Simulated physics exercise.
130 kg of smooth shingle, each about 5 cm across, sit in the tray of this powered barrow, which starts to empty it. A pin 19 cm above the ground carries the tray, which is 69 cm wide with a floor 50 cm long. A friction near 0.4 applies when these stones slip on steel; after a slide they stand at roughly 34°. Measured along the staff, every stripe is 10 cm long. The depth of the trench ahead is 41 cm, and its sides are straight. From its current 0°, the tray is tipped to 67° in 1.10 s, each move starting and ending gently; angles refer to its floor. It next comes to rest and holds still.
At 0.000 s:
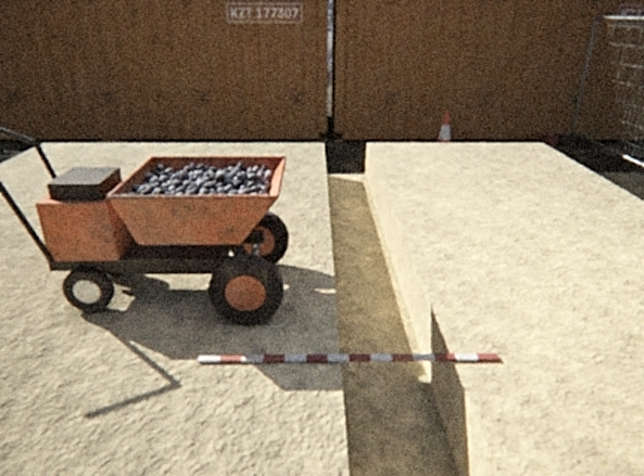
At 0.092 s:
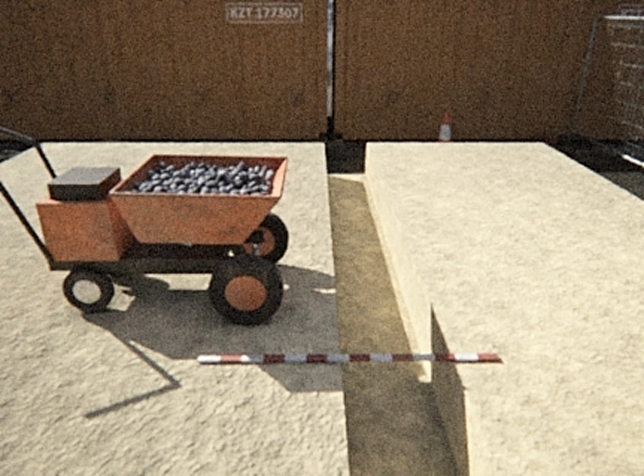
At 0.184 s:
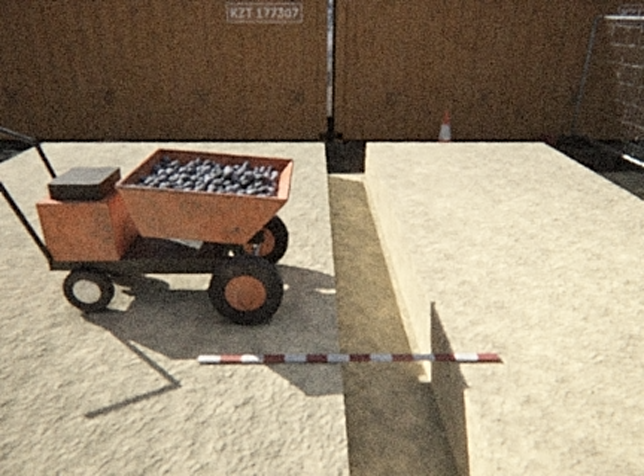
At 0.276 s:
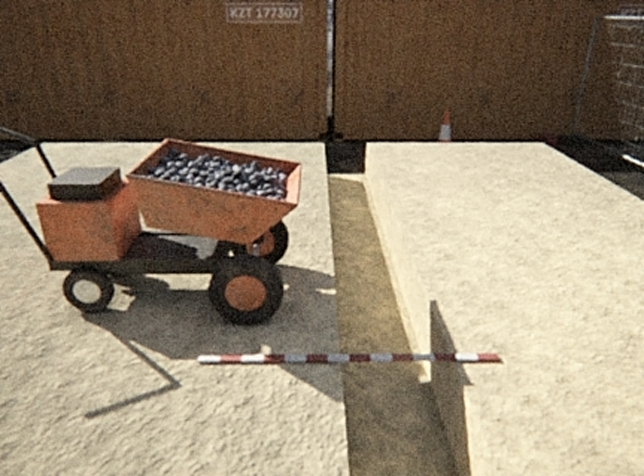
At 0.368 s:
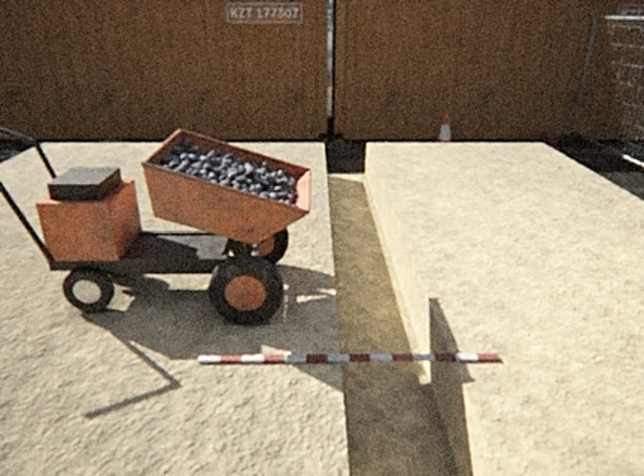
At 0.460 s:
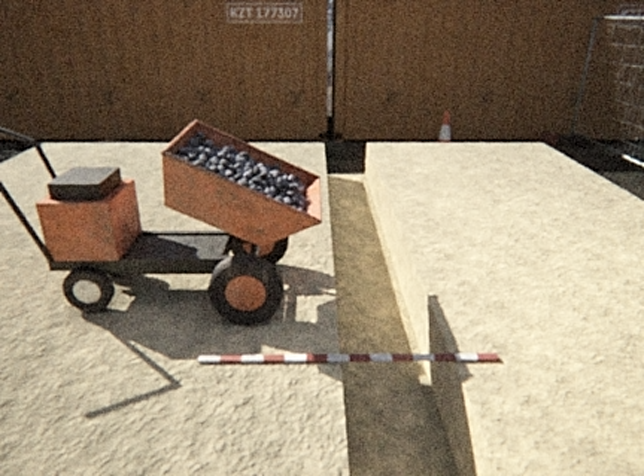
On sandy ground before a tall brown fence, seen from slightly above and to the side, a straight trench runs away from the viewer. An orange powered barrow with black wheels and a tray of dark grey stones stands left of it, a red-and-white staff lies in front, and a small cone sits behind. The tray tilts steadily down to the right, its left end rising, while the barrow and camera stay still.
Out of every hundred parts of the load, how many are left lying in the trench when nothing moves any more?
Around 100 in every hundred.
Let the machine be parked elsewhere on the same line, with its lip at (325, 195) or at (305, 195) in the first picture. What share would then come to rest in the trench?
It'd be around 65 per cent and after that around 85 per cent.
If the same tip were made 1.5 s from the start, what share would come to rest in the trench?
It would come to roughly 100 per cent.
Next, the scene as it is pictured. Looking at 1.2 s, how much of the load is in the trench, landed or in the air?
Close to 40 per cent has got there by then.
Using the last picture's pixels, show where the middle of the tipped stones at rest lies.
Near (387, 339).
After 0.8 s the floor is at 56°; 100 % in the tray; the foremost stones are at (344, 228).
After 1.2 s the floor is at 67°; 58 % in the tray, 42 % in the trench; the foremost stones are at (418, 320).
After 1.5 s the floor is at 67°; 22 % in the tray, 77 % in the trench; the foremost stones are at (433, 308).
After 3.5 s the floor is at 67°; 0 % in the tray, 100 % in the trench; the foremost stones are at (446, 321).
